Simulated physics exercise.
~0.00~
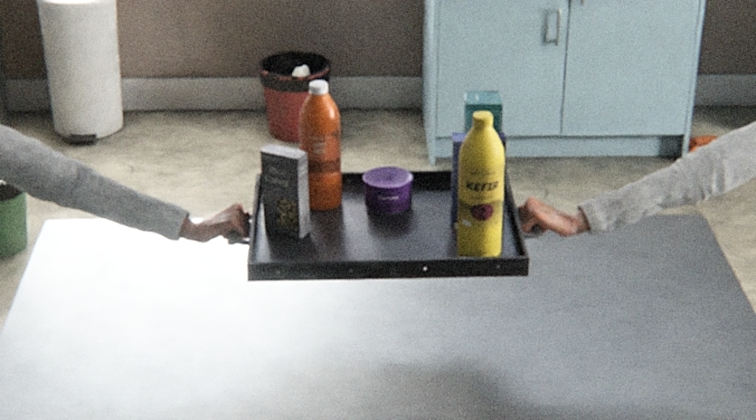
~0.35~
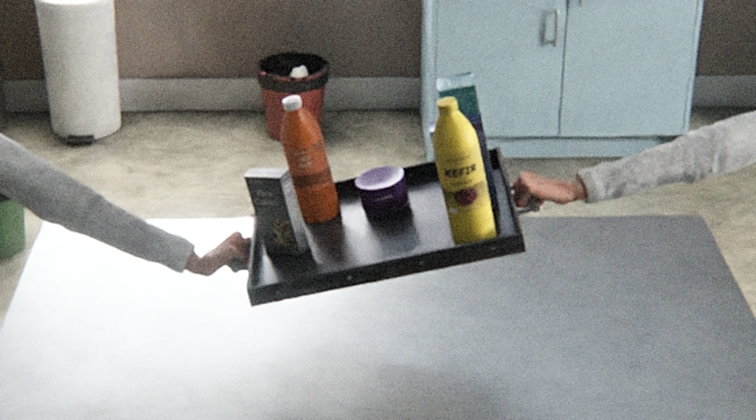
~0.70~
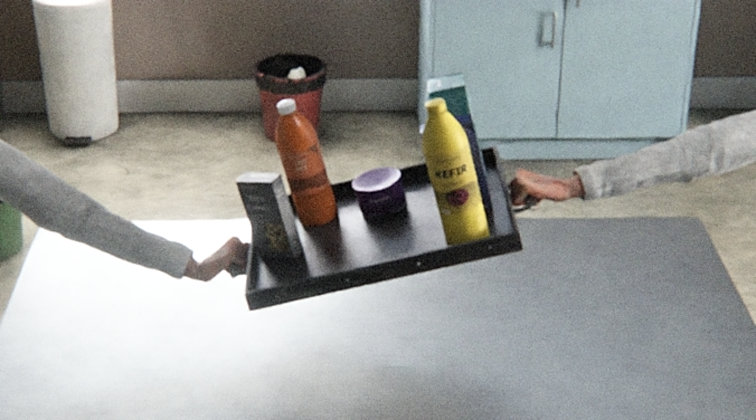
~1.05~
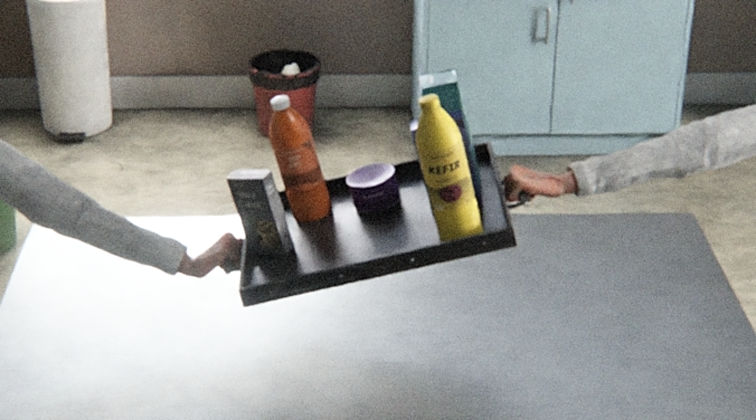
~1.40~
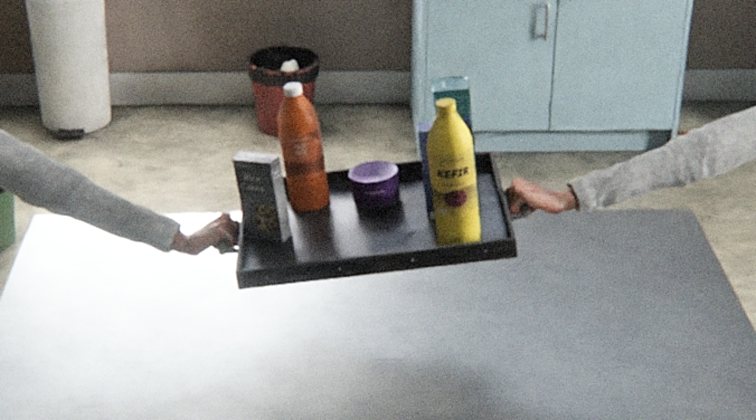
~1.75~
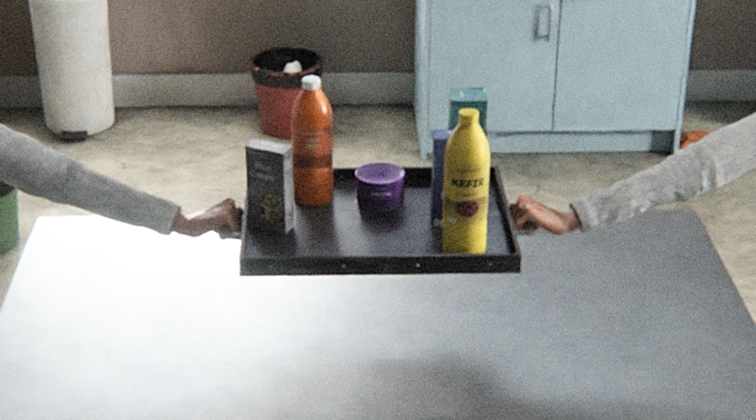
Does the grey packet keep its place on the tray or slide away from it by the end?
The grey packet keeps its place, still standing near the left side of the tray once it is level again.
